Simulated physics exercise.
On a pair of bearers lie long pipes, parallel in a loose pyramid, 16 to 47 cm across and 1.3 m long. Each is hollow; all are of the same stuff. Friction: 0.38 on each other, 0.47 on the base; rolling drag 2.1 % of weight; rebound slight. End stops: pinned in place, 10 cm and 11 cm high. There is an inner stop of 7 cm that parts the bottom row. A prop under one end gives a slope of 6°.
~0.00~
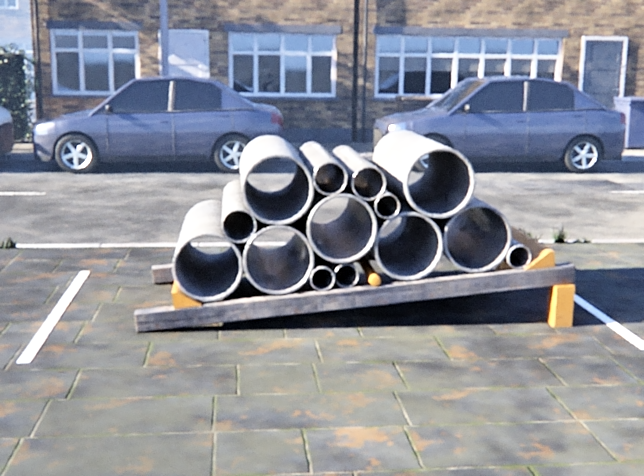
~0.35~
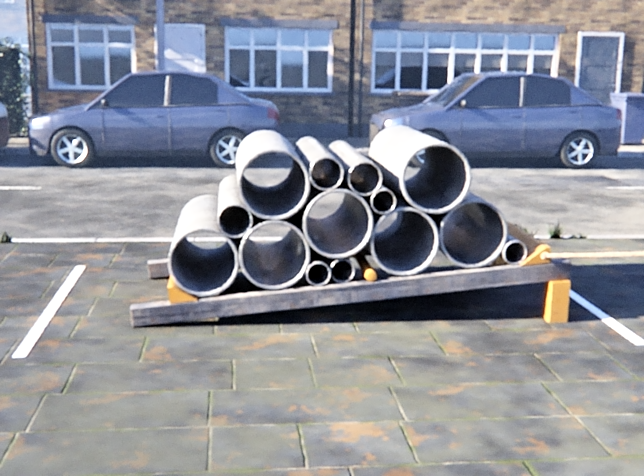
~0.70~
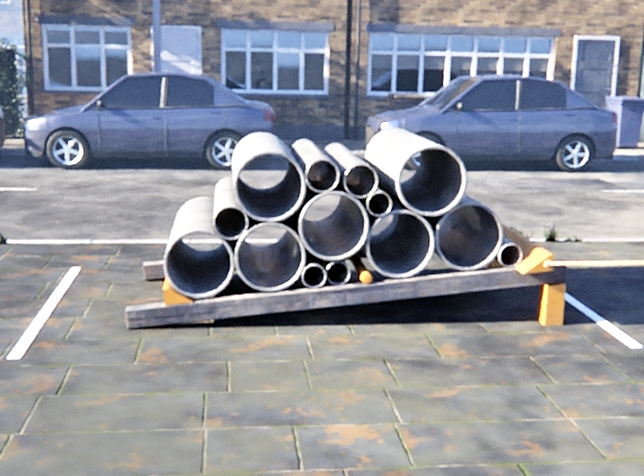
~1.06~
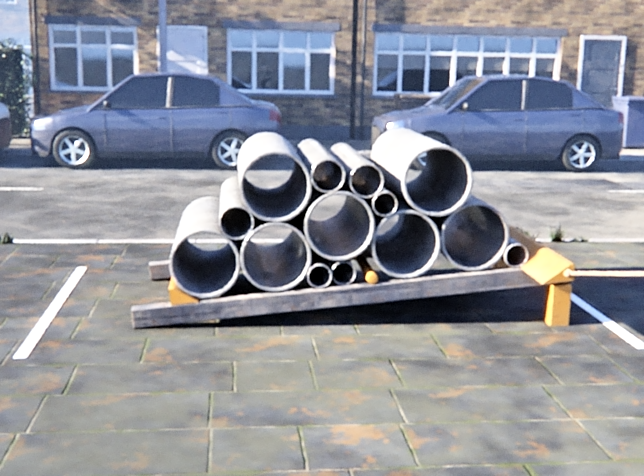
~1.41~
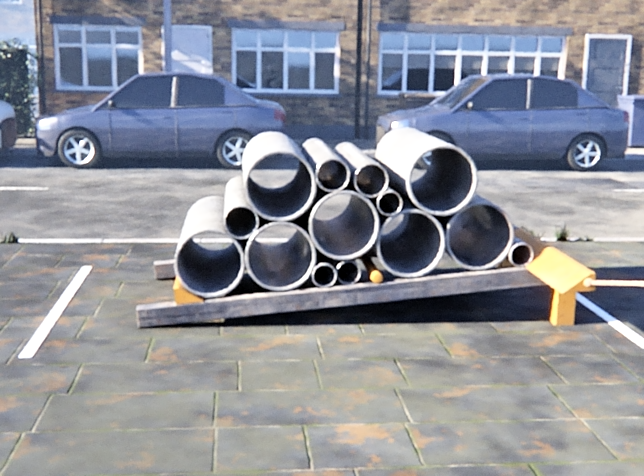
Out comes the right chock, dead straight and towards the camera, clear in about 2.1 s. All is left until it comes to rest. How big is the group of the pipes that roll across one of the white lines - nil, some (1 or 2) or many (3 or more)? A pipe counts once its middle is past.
Band: Nil.
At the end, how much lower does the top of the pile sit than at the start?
I'd put it at some 0 cm lower than at the start.
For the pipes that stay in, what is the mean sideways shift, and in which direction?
They move about 0 cm toward the right side, on average.
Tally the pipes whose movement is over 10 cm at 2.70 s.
At that moment the count is 0.
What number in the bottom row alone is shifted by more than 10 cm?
I make it 0 in all.
After 2.57 s, 0 now displaced over 10 cm; not one across the white lines.
After 2.70 s, 0 now displaced over 10 cm; not one across the white lines.
In the end, by 3.0 s, 0 moved over 10 cm; not one across the white lines; top of the pile 1.2 m high, from 1.2 m.
